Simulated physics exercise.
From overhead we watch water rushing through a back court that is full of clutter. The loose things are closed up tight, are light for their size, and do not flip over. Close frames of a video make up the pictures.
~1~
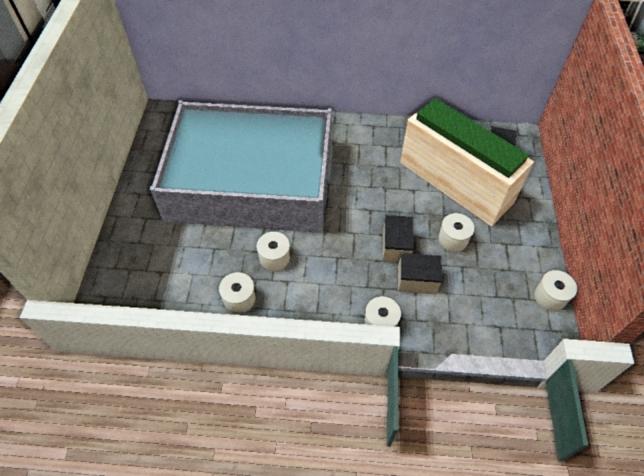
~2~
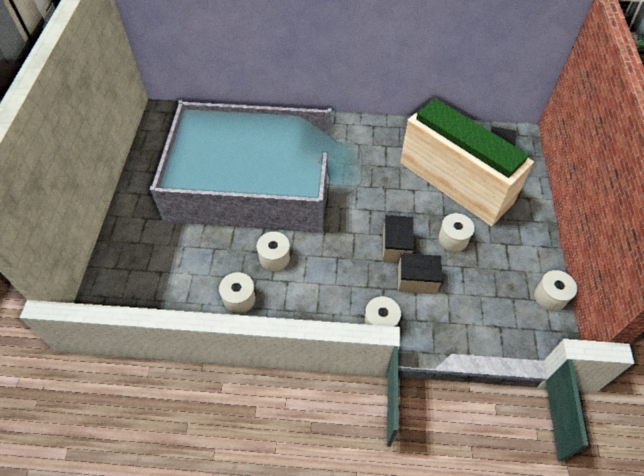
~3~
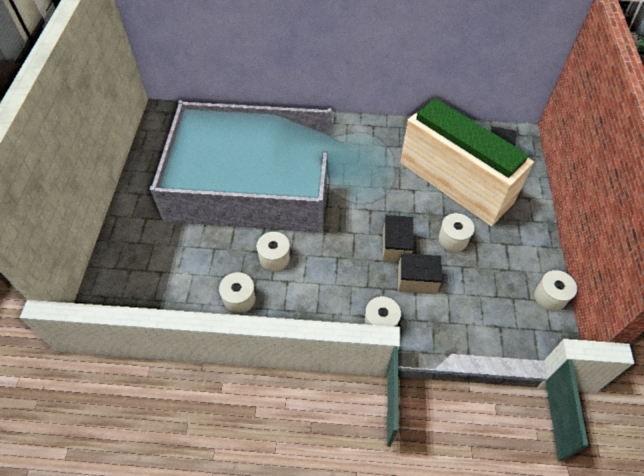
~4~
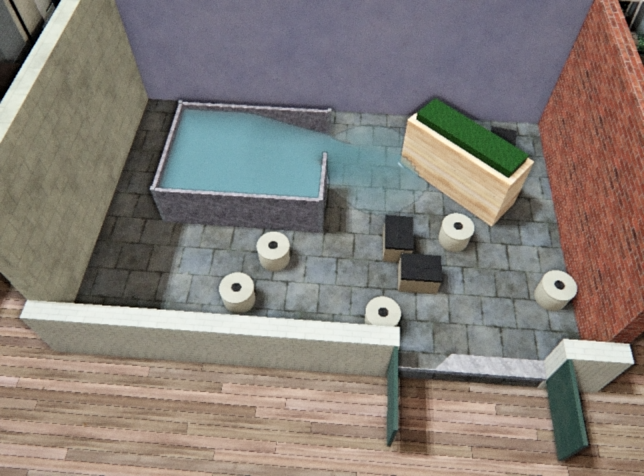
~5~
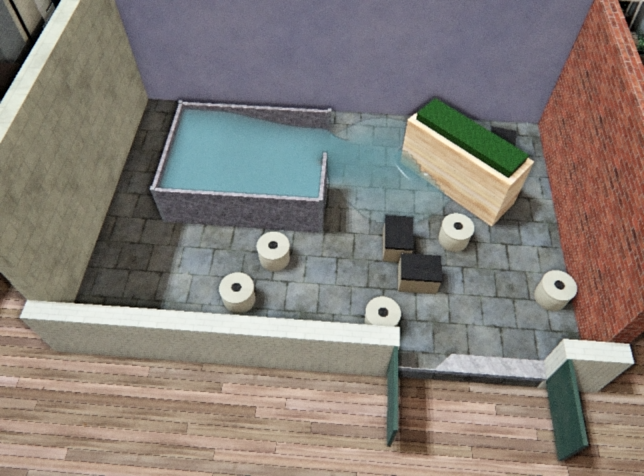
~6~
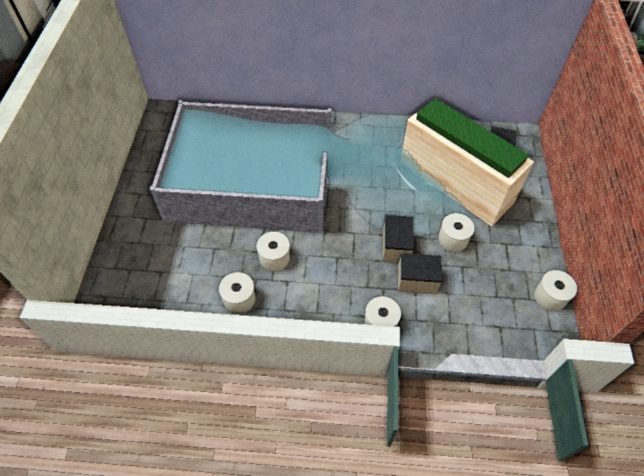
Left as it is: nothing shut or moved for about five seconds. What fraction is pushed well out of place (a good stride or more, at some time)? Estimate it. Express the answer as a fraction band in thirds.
Fraction band: 1/3 to 2/3.
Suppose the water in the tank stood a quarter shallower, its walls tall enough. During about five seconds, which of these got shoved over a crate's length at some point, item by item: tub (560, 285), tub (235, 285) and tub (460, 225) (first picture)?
Object 1: Passed the mark. Object 2: Stayed below the mark. Object 3: Passed the mark.
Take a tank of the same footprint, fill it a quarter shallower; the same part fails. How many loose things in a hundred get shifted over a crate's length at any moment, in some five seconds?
40 % or so.
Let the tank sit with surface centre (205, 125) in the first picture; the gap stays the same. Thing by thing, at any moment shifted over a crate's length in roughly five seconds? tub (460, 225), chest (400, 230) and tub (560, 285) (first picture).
Well, the first one got driven a long way, the second got driven a long way, and the third got driven a long way.
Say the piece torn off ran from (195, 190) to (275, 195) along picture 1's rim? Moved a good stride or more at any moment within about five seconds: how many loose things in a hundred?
My estimate is some 90 per cent of them.
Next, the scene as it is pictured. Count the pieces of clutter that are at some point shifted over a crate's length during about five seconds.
You get 3.
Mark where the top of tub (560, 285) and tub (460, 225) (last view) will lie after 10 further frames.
My guess: Roughly (577, 332), then roughly (505, 348).
A moment on, 0 of 8 are well off their spots; 0 afloat.
Next, 3 of 8 are well off their spots; 1 afloat.
Later, 3 of 8 are well off their spots; 1 afloat.
In the end, 3 of 8 are well off their spots, and 3 have been at some point; 1 afloat.
